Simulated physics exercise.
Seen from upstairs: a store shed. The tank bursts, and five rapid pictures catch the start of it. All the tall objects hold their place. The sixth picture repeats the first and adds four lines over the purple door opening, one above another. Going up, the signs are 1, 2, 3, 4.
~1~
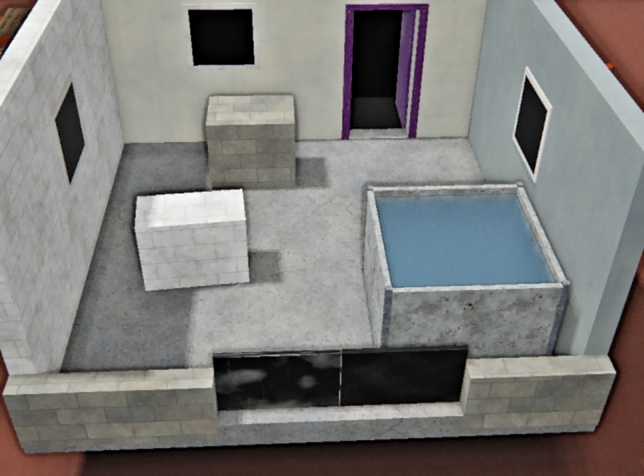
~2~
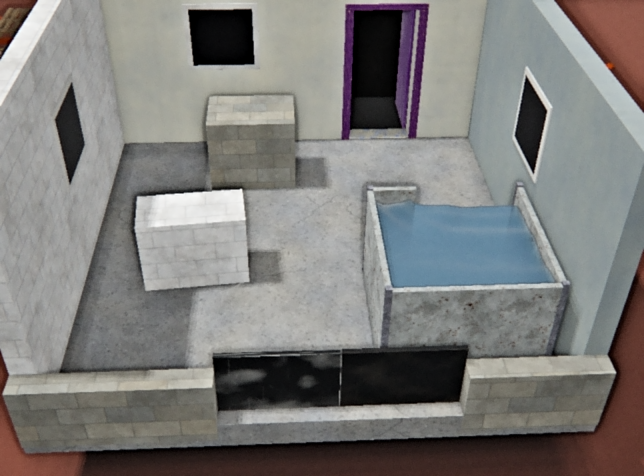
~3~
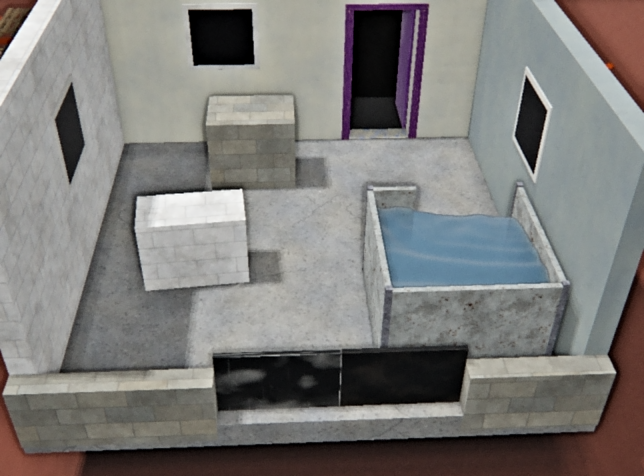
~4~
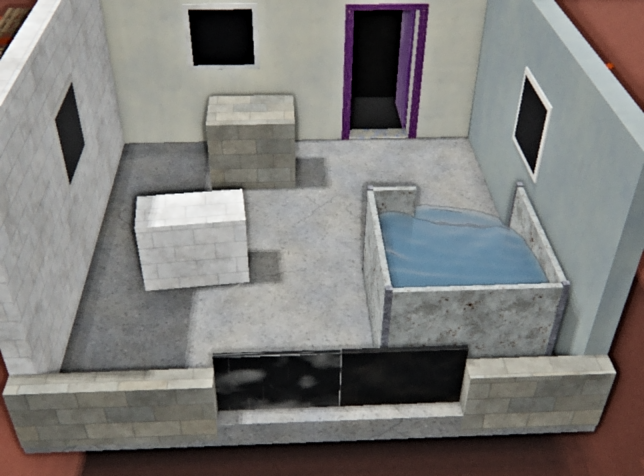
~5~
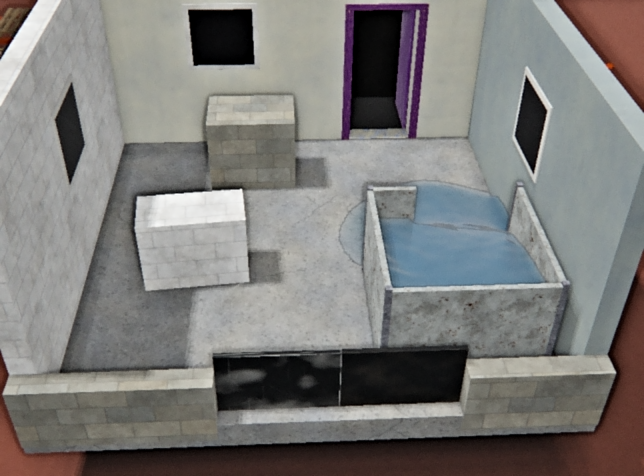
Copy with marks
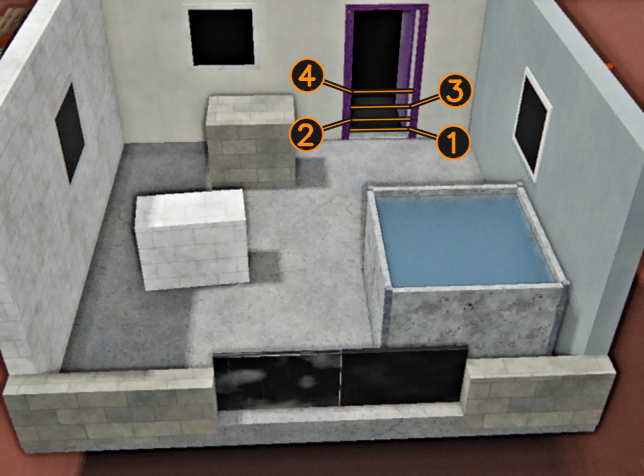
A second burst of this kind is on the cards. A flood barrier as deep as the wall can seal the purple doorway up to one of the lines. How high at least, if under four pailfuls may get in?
Go for 3.
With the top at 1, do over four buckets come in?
Yes.
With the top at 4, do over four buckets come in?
No, not at all.
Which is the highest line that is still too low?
That would be 2.
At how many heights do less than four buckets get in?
Two of the four.
In orange, 1 at (379, 129); 2 at (380, 119); 3 at (381, 106); 4 at (382, 91); from the bottom up 1, 2, 3, 4.
With 1, dozens of bucketfuls pour in.
With 2, about 11 bucketfuls get in.
With 3, a bucket or two gets in.
With 4, nothing gets over.
